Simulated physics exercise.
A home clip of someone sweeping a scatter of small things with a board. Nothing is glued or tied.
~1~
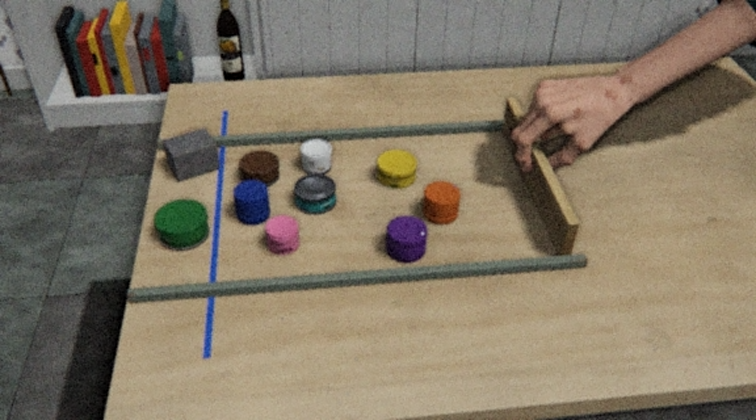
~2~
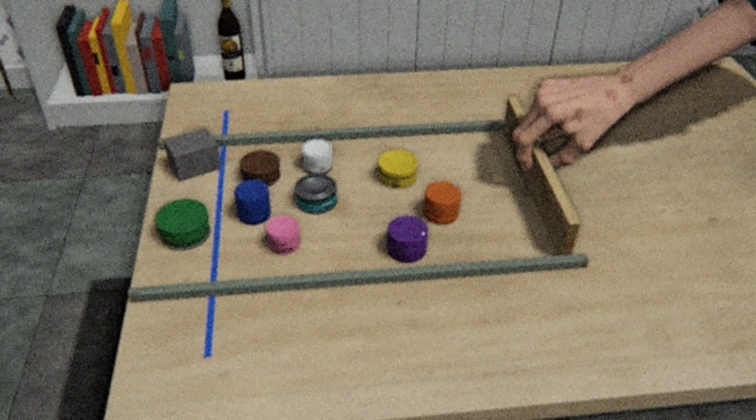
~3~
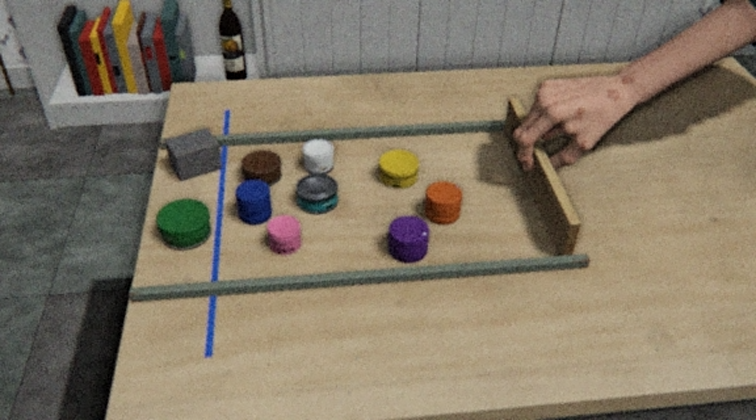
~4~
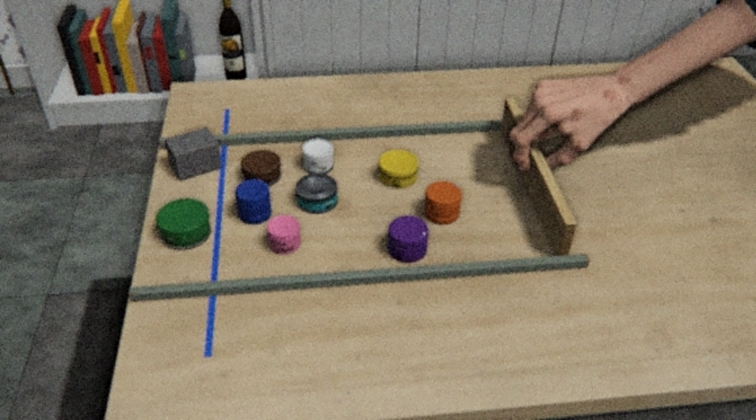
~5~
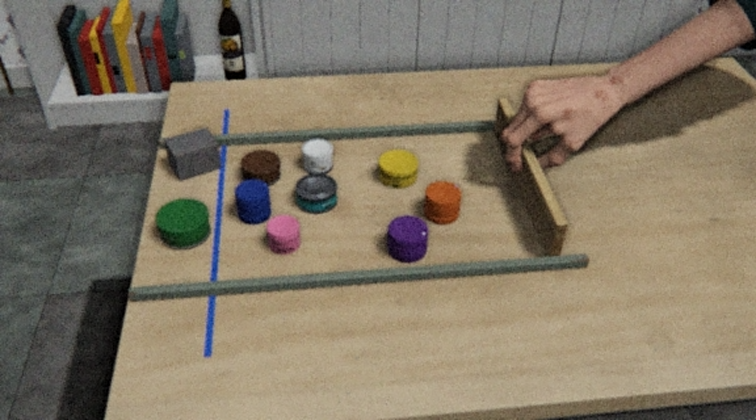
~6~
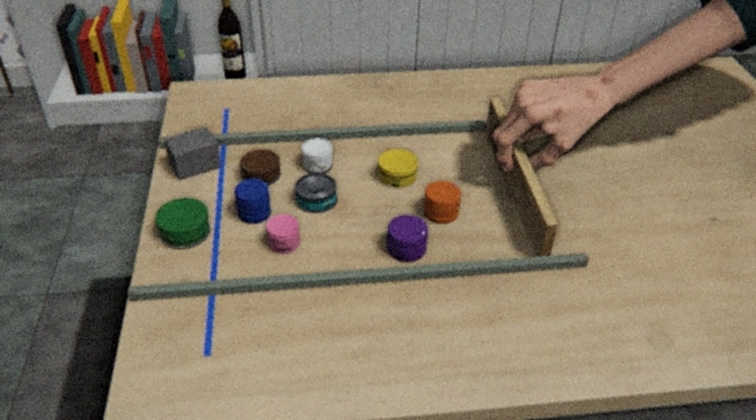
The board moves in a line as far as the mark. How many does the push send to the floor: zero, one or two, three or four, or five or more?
In the end the number that fall off is one or two.
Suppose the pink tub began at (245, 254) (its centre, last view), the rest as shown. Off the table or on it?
The pink tub does not fall.
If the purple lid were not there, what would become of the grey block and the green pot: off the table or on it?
The grey block tumbles off, the green pot comes down.
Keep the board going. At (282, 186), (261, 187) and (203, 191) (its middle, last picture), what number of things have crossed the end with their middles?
Place by place, 0, 0 and 2.
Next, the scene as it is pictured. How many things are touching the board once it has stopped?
In contact: 5.
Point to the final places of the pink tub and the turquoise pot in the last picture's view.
Near (166, 247) and (197, 207).
Early on, none off yet; green pot at rest near (183, 223); grey block at rest near (193, 153); blue lid at rest near (253, 202).
A while later, none off yet; green pot at rest near (183, 223); grey block at rest near (193, 153); blue lid travelled a little near (240, 204).
Finally, the number that fall off is one or two; lost, grey block and green pot.
